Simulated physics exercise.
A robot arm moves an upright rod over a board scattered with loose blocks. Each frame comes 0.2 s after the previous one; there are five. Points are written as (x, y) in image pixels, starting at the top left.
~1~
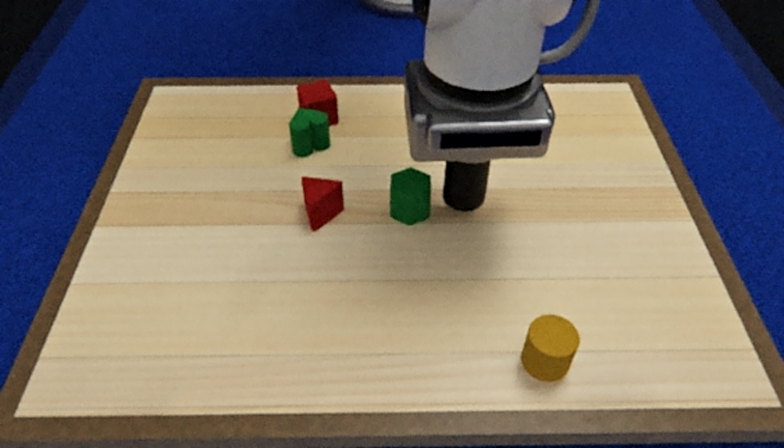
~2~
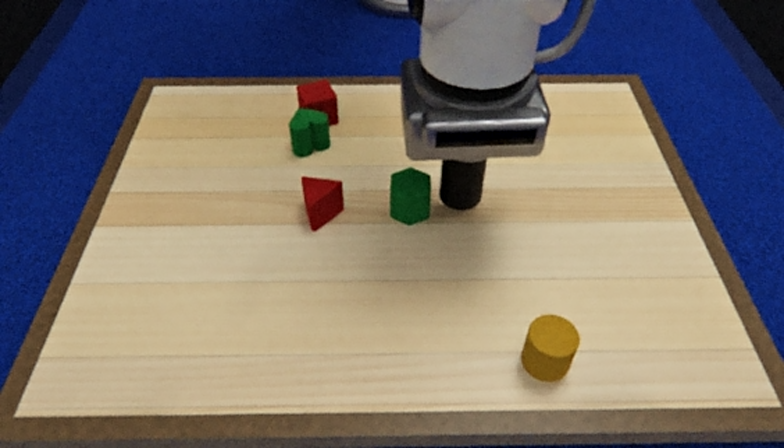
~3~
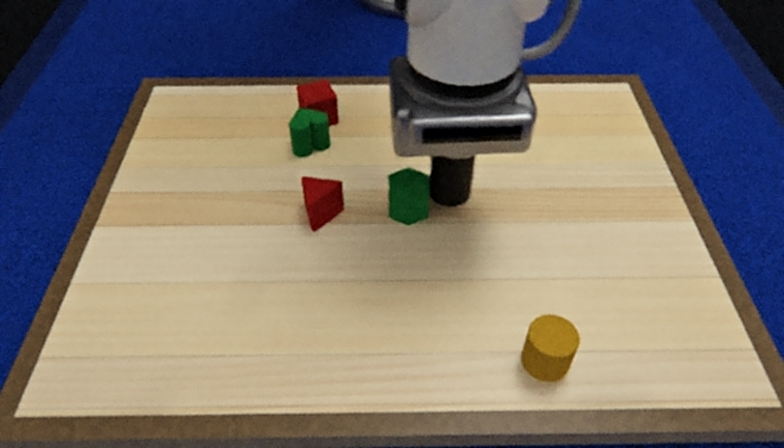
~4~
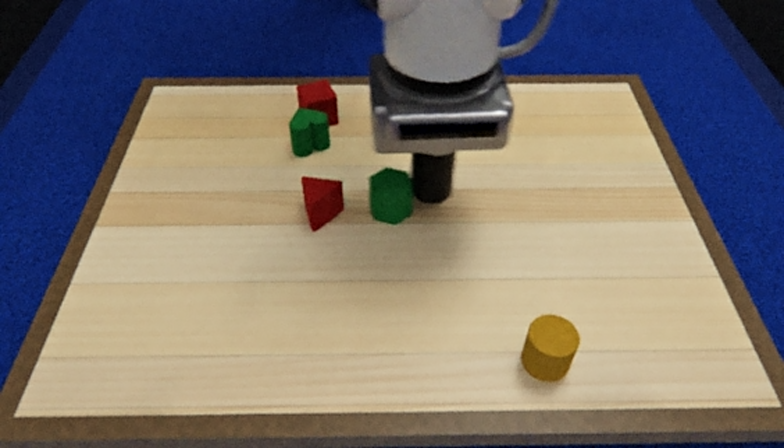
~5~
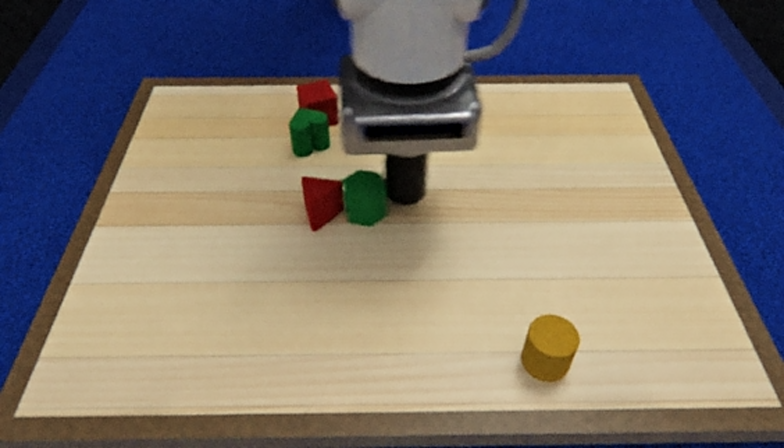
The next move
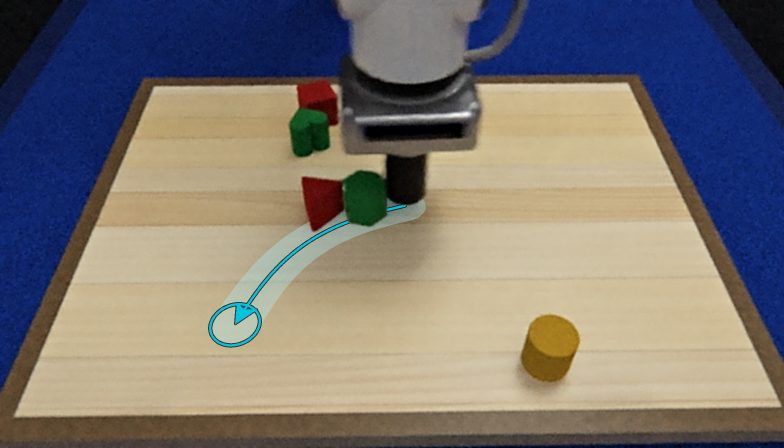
A robot arm holding a dark upright rod stands over a pale wooden board with a brown edge on blue cloth, seen from above the near side by a still camera. A green hexagonal block and a red triangular one sit left of the rod, with a red block and a green heart-shaped one behind and a yellow cylinder near the front right. The arm slides the rod left, meets the hexagon and pushes it, turning slightly, up beside the red triangle.
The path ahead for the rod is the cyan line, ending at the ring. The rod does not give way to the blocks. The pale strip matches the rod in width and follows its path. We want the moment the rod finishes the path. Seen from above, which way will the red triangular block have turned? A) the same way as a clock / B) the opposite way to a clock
Choice B: The opposite way to a clock.
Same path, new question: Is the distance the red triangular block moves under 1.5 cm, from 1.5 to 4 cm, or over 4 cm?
Displacement: Past 4 cm.
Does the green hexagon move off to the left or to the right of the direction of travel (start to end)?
It will end up to the right.
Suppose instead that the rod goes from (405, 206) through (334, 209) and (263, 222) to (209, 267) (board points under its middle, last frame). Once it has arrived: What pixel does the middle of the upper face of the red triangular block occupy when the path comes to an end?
About (168, 225).
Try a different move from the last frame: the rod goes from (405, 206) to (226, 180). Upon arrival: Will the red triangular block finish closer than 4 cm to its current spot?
Short answer: No.
The drawn path runs from (405, 206) via (338, 226) and (280, 265), ending at (235, 324).
On the path given first. One third of the way, rod at (336, 211); red triangular block at (263, 188), turned 65° anticlockwise; green hexagon at (298, 184), turned 50° clockwise.
Two thirds of the way, rod at (276, 251); red triangular block at (256, 188), turned 55° anticlockwise; green hexagon at (291, 184), turned 65° clockwise.
At the end, rod at (230, 310); red triangular block at (256, 188), turned 55° anticlockwise; green hexagon at (291, 184), turned 65° clockwise.
